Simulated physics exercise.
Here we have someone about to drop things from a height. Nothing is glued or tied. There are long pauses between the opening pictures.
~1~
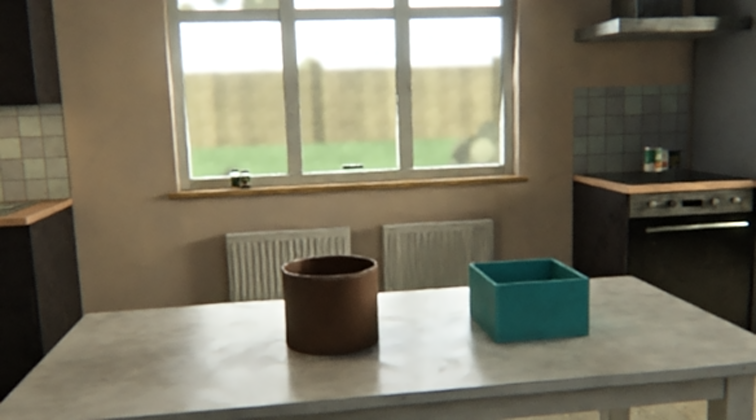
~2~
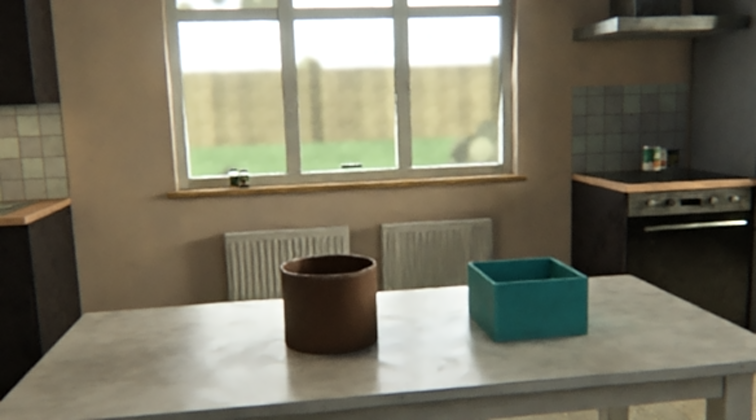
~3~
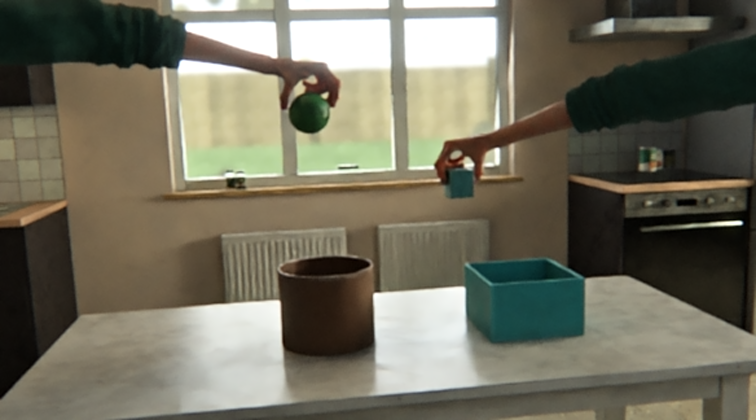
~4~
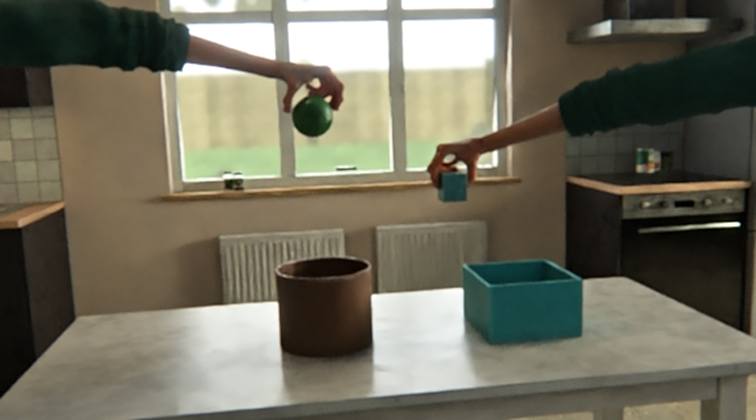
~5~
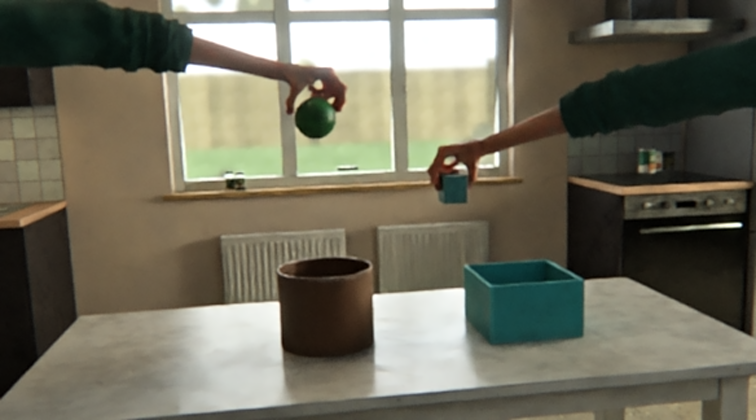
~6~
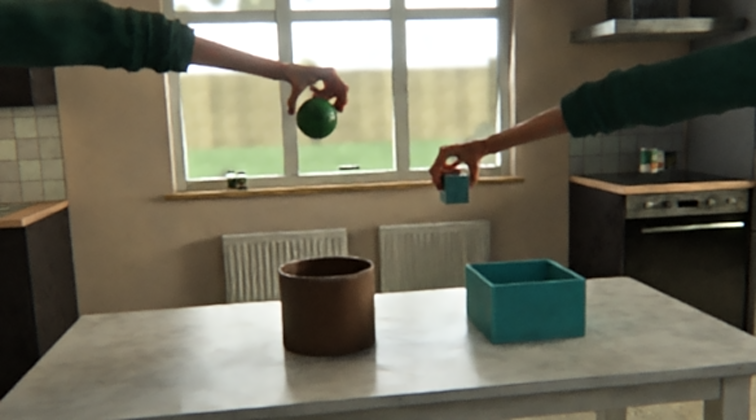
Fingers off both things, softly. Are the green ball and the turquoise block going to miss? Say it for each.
As it turns out, the green ball drops into the container, the turquoise block ends up outside.
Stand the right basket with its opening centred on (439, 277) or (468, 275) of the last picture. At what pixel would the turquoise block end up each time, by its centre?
It ends around (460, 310) and (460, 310).
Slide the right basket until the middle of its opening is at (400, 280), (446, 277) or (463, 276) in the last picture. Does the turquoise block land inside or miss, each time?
In turn it ends up outside; drops into the container; is caught.
Then, 0.16 s later than the last frame, green ball shifted about its own width near (318, 150); turquoise block shifted about its own width near (455, 219).
Then, 0.26 s later than the last frame, green ball dropping near (322, 223); turquoise block dropping near (456, 288).
When it is over, the green ball lands inside, near (326, 318); the turquoise block misses, near (457, 318).
